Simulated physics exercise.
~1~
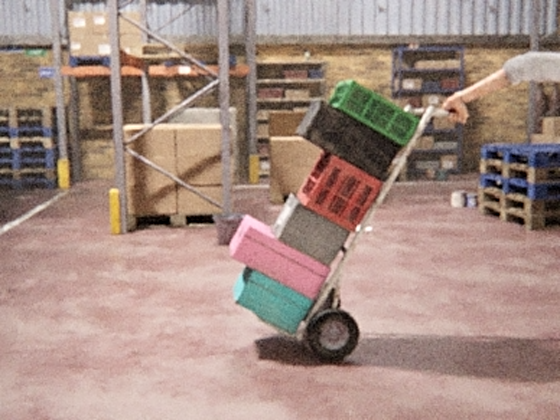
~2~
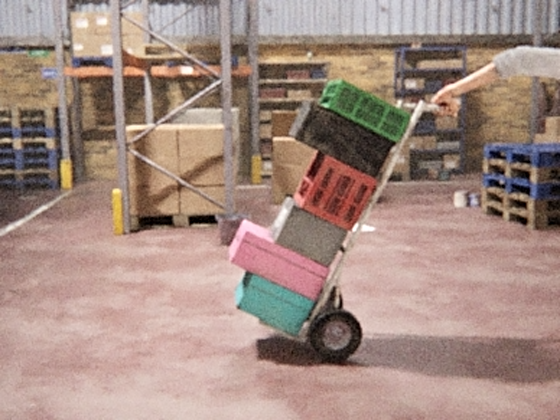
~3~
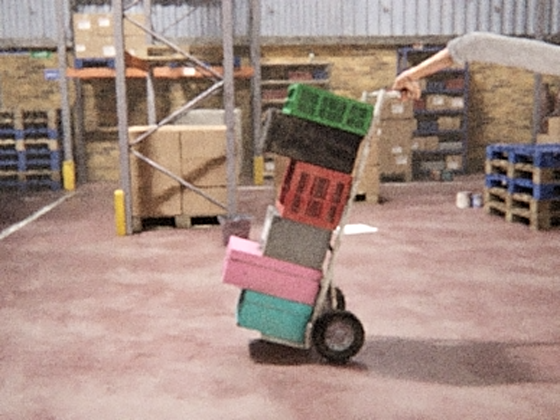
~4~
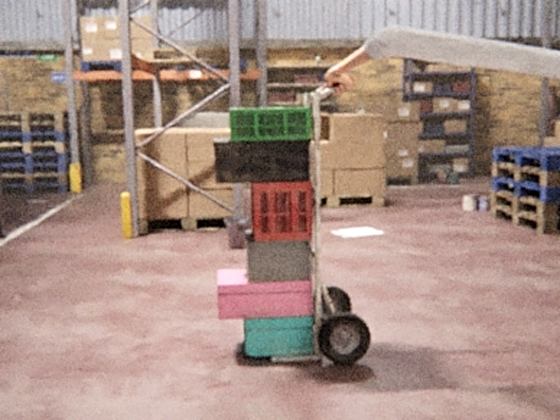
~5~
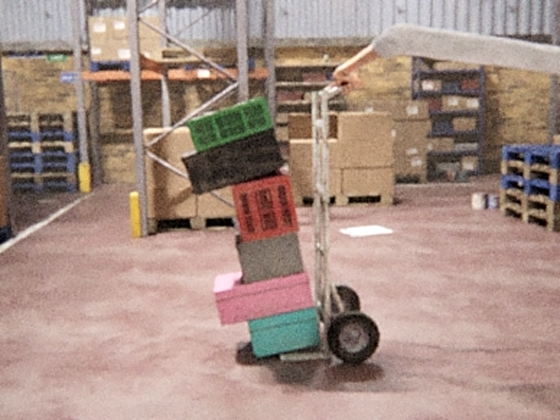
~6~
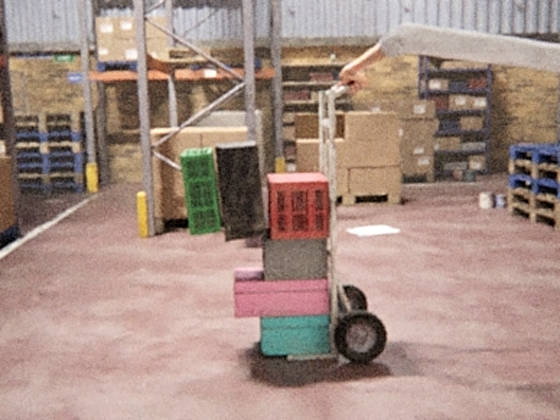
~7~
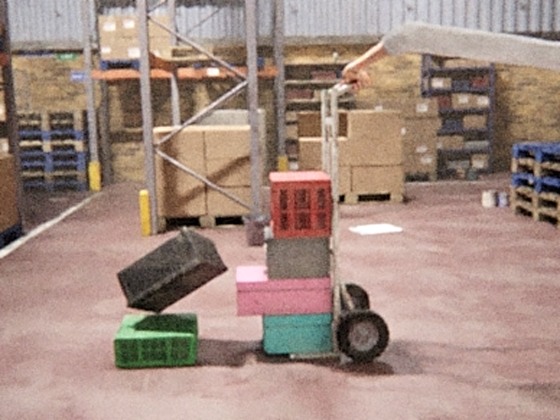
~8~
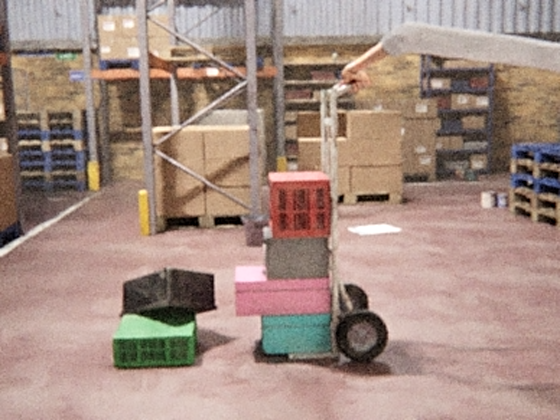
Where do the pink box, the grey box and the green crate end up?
The pink and grey boxes stay in the stack on the hand truck. The green crate falls off and ends up on the floor to the left, beneath the black one.
A loaded hand truck swings upright, and the green and black crates topple off left.
